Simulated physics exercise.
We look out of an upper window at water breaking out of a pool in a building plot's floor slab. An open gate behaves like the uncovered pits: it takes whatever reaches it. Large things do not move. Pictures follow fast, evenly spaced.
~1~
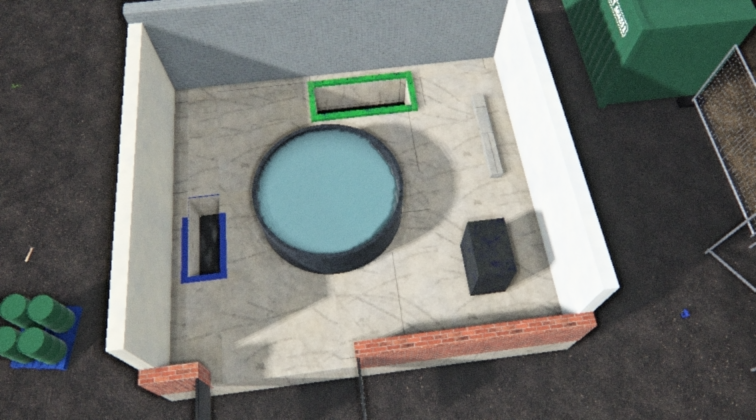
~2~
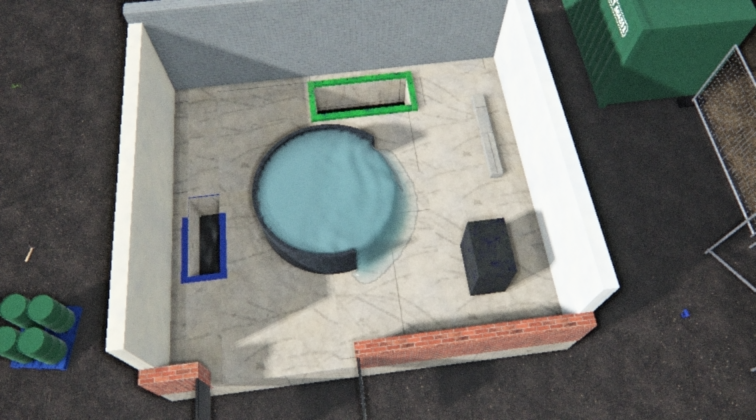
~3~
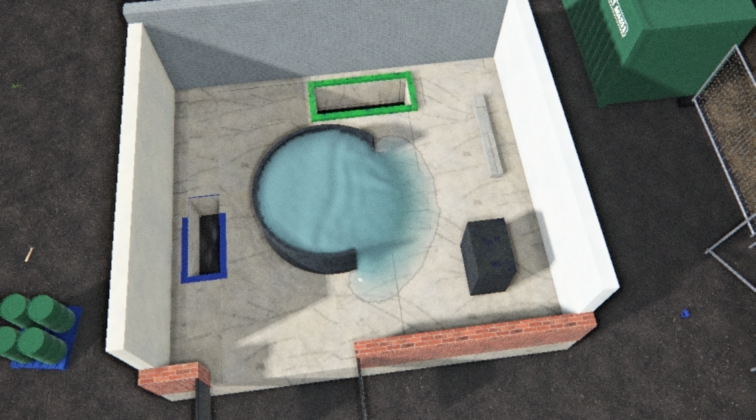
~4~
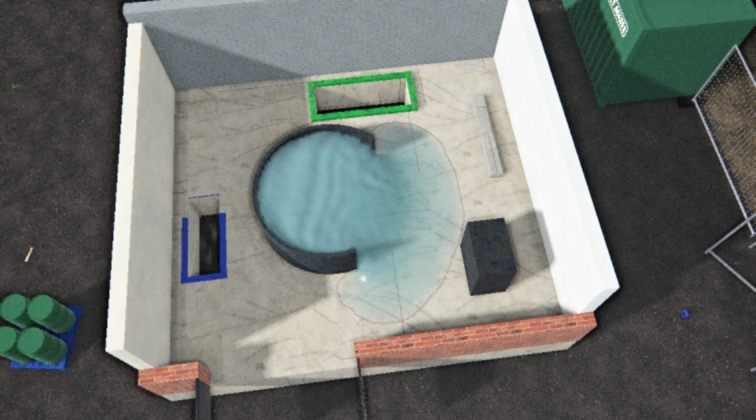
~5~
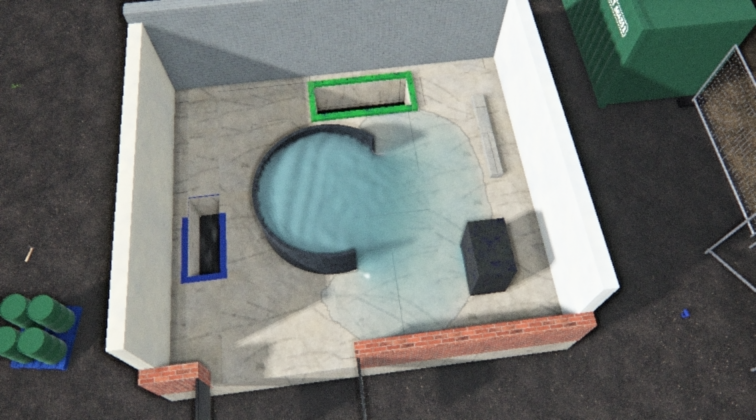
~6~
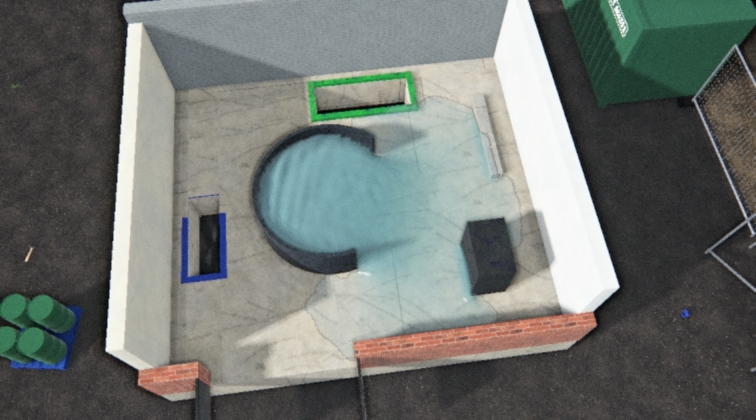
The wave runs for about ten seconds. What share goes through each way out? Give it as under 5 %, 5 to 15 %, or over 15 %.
Shares - through the gate, 5 to 15 %; through the blue pit, 5 to 15 %; through the green pit, 5 to 15 %.
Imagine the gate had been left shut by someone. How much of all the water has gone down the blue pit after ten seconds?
I'd put blue at 20 per cent.
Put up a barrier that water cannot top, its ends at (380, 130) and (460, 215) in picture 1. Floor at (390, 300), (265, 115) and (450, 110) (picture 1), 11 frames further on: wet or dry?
Running through them in order, the first comes out taken by the flood, the second taken by the flood and the last free from flooding.
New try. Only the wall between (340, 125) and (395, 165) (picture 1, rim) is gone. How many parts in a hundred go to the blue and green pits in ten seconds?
Roughly, in per cent: Blue 4, green 25.
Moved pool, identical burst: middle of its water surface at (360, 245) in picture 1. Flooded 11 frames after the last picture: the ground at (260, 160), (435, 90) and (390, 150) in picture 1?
In order: Unflooded, then inundated, then unflooded.
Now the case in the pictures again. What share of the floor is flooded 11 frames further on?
Roughly 50 percent.
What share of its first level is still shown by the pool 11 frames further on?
About 32 per cent.
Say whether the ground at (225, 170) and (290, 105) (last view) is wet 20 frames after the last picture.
One after the other: Left dry, left dry.
A moment on, water covers 45 % of the floor; the gate 0 %, the blue pit 0 %, the green pit 0 %.
Next, water covers 50 % of the floor; the gate 0 %, the blue pit 0 %, the green pit 0 %.
Then, water covers 65 % of the floor; the gate 1 %, the blue pit 0 %, the green pit 1 %.
Later, water covers 85 % of the floor; the gate 4 %, the blue pit 3 %, the green pit 6 %.
In the end, water covers 95 % of the floor; the gate 10 %, the blue pit 13 %, the green pit 8 %.
